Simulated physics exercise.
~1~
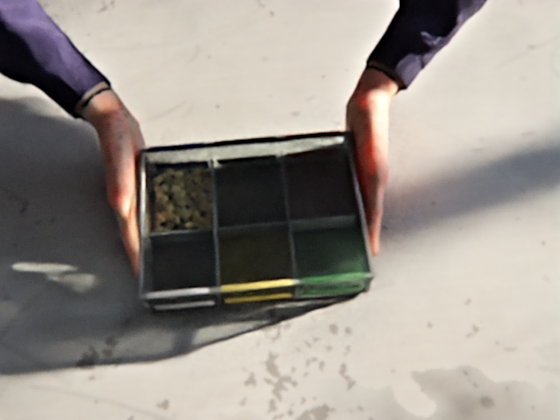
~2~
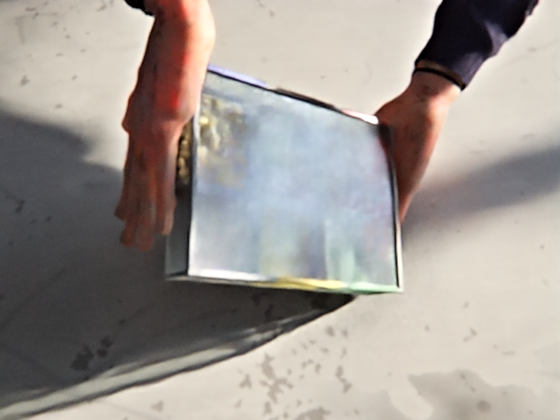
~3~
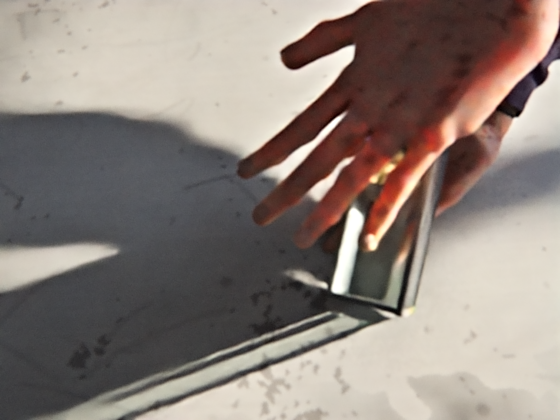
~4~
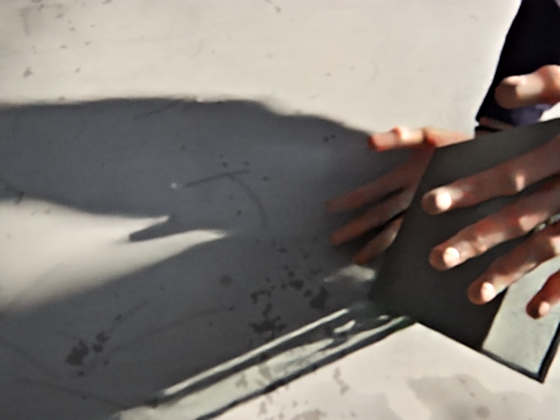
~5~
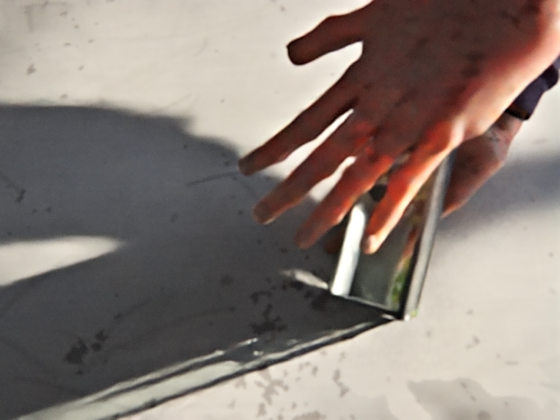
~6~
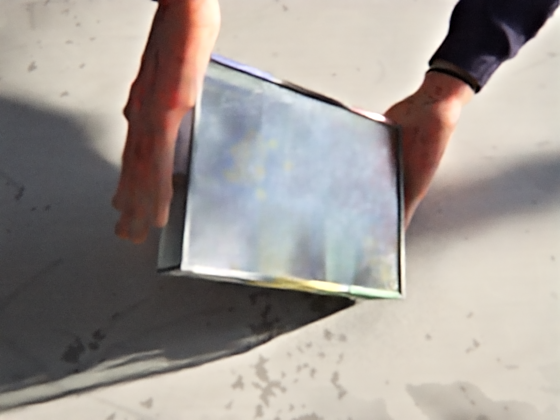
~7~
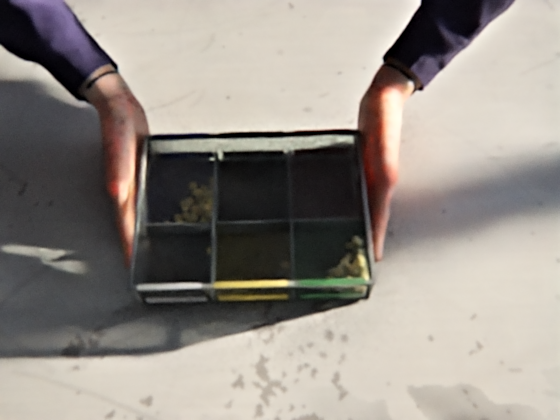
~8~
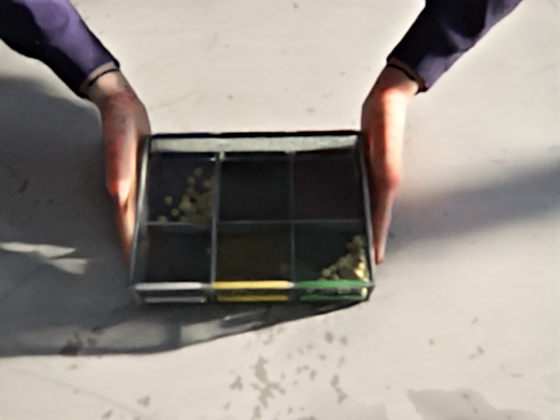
To begin with, two hands in dark purple sleeves hold a closed, clear-lidded box with six compartments on a pale grey surface, its small yellowish beans gathered in the upper-left section. The hands raise the left side, and the box tilts to the right until it stands on its edge. They carry the tilt a little past upright, so the underside shows behind the spread fingers. Then they lower the box back the same way until it lies flat. It ends at rest between the hands, with beans split between the upper-left section and the green one at lower right.
